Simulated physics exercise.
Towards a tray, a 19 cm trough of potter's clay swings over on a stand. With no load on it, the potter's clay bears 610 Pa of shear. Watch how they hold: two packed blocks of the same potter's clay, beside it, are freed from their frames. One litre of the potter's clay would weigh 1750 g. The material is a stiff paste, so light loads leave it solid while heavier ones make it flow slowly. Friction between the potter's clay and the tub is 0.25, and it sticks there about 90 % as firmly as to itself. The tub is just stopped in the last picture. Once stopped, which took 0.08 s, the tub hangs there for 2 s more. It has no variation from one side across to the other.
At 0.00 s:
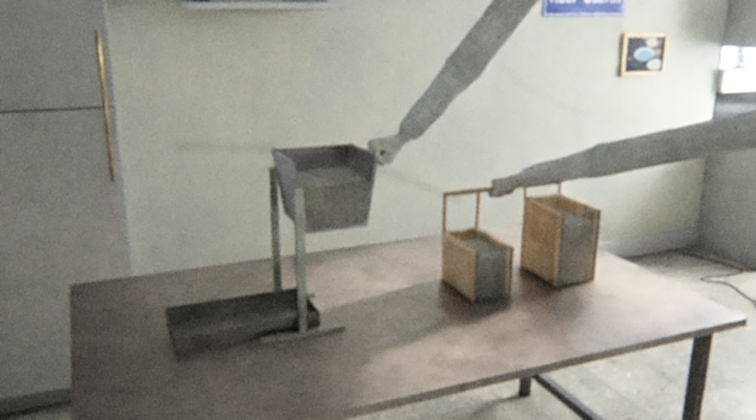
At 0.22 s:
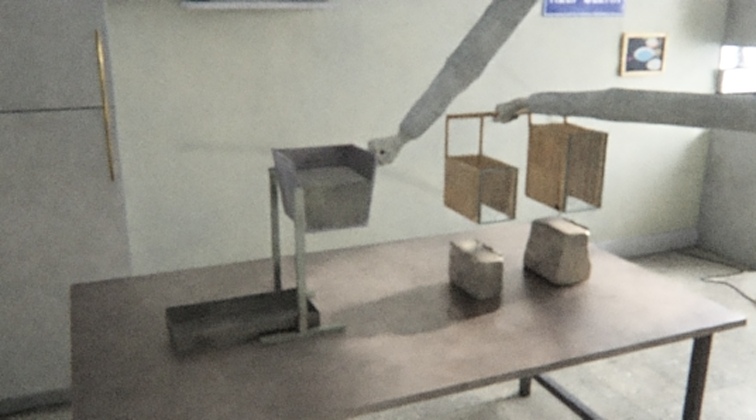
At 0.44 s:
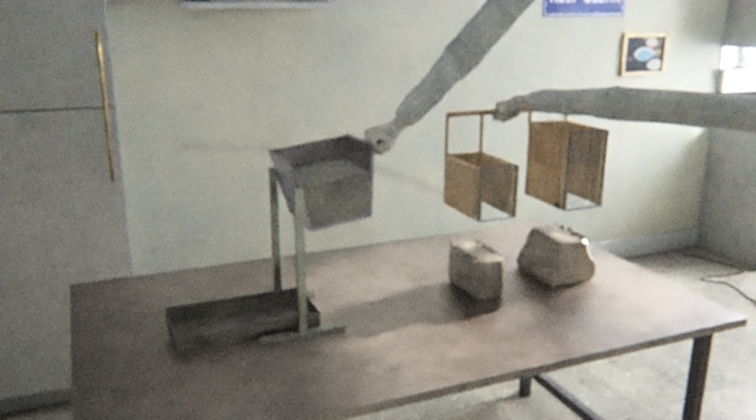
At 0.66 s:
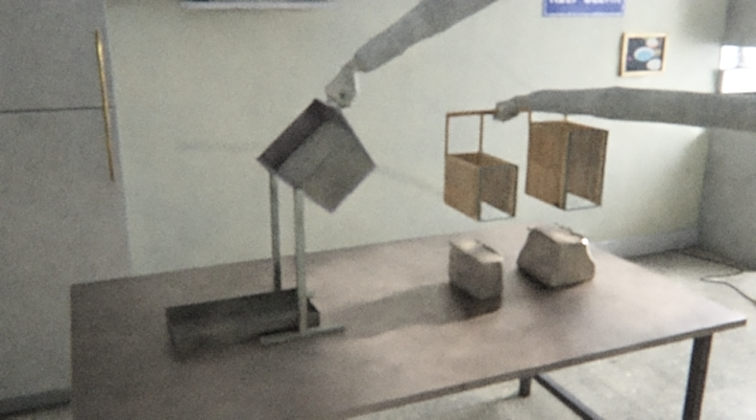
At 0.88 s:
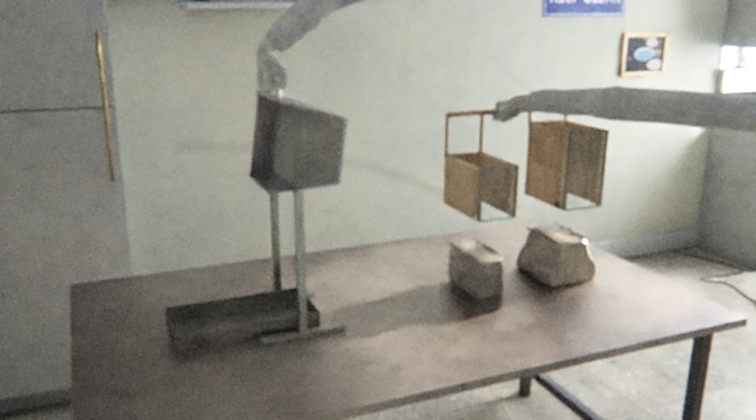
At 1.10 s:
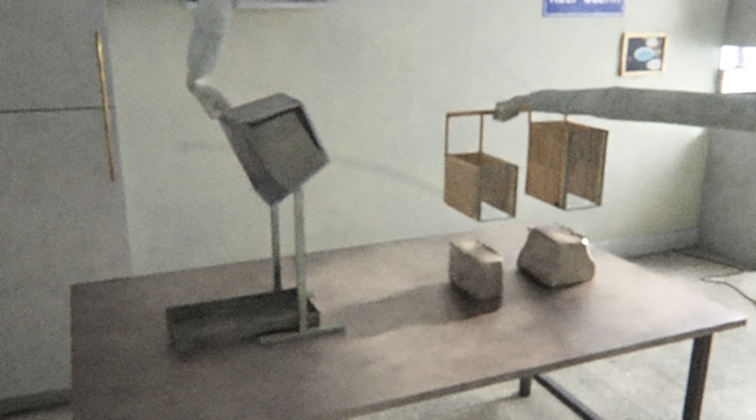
A grey tub on a stand and two joined wooden casings move above a brown table in a pale-walled room, seen from a fixed, slightly raised view. A dark tray lies at left, and two grey-brown clay blocks stand at right. One arm lifts the casings clear and holds them while the right block slumps lower and wider, then another arm swings the tub over leftward past its side.
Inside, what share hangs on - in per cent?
I would say around 5 per cent.
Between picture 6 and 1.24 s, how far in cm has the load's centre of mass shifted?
It has moved close to 9 cm.
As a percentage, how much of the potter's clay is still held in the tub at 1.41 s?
It's something like 20 % of the original load.
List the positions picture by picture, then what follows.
Handle-side rim at (375, 157), tilt 0 degrees; top of the potter's clay at (305, 188); blocks stand 13 cm, 21 cm (left to right), in the first frame.
Handle-side rim at (375, 157), tilt 0 degrees; top of the potter's clay at (305, 188); blocks stand 13 cm, 18 cm (left to right), in the second frame.
Handle-side rim at (372, 147), tilt 7 degrees; top of the potter's clay at (366, 173); blocks stand 13 cm, 15 cm (left to right), in the third frame.
Handle-side rim at (337, 110), tilt 42 degrees; top of the potter's clay at (348, 134); blocks stand 13 cm, 15 cm (left to right), in the fourth frame.
Handle-side rim at (277, 103), tilt 82 degrees; top of the potter's clay at (307, 112); blocks stand 13 cm, 15 cm (left to right), in the fifth frame.
Handle-side rim at (230, 129), tilt 114 degrees; top of the potter's clay at (294, 111); blocks stand 13 cm, 15 cm (left to right), in the sixth frame.
After 1.24 s, the tub is at 114 degrees and holds 78 %.
After 1.41 s, the tub is at 114 degrees and holds 21 %.
After 1.58 s, the tub is at 114 degrees and holds 5 %.
After 1.75 s, the tub is at 114 degrees and holds 5 %.
After 3.10 s, at the end, the tub is at 114 degrees and holds 5 %.
